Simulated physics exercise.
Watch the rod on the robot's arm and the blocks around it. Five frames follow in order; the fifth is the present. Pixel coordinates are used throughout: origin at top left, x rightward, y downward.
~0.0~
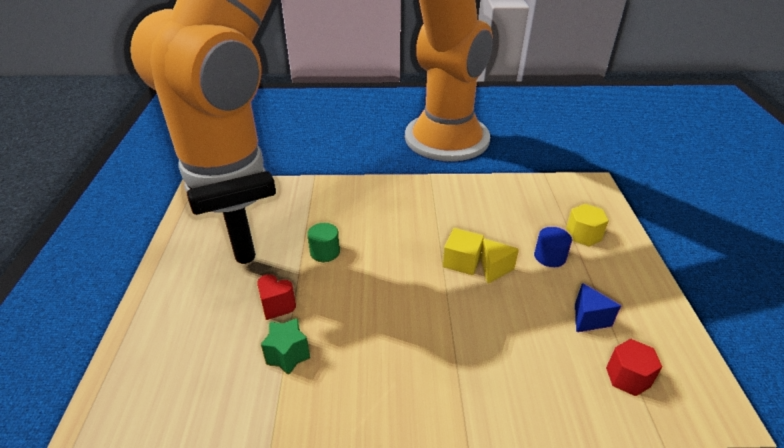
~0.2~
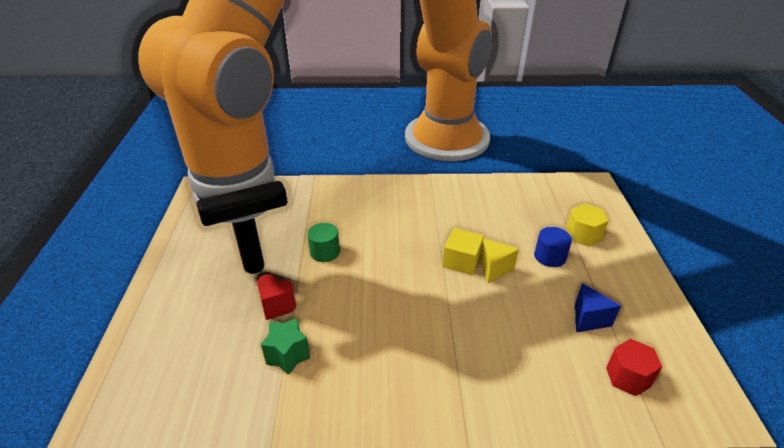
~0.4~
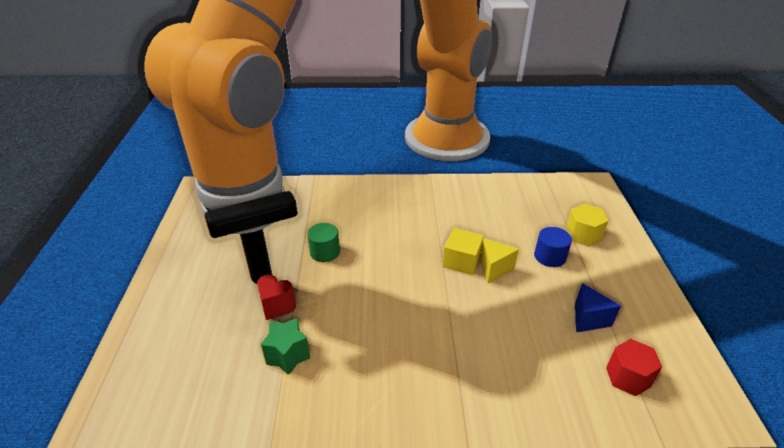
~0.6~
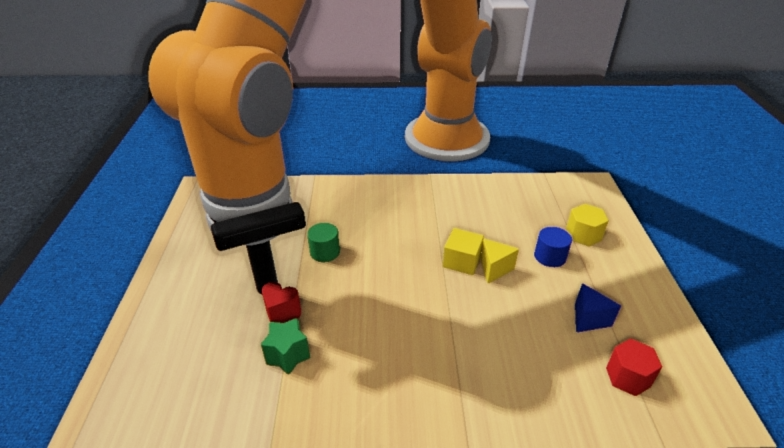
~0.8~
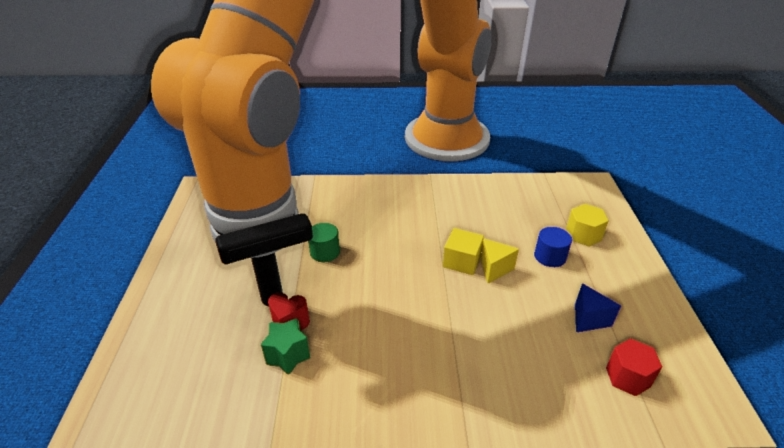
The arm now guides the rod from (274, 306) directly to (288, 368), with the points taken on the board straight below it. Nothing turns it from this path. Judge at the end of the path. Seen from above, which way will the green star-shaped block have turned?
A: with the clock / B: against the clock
A (with the clock)
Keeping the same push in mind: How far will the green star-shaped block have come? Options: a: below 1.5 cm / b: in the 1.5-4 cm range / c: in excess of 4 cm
c - in excess of 4 cm.
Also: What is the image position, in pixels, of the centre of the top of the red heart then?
(312, 320)
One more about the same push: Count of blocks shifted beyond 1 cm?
Two get moved.
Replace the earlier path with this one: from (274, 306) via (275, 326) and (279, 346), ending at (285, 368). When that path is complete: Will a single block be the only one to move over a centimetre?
The answer is no.
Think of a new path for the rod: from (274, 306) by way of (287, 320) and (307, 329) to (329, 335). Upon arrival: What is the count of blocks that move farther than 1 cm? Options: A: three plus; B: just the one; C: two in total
I choose C.
What follows on the original path. Halfway along, rod (280, 329); green star-shaped block (289, 345), turned 25° clockwise; red heart (307, 319), turned 55° anticlockwise.
At the end, rod (286, 361); green star-shaped block (300, 366), turned 40° clockwise; red heart (312, 320), turned 75° anticlockwise.
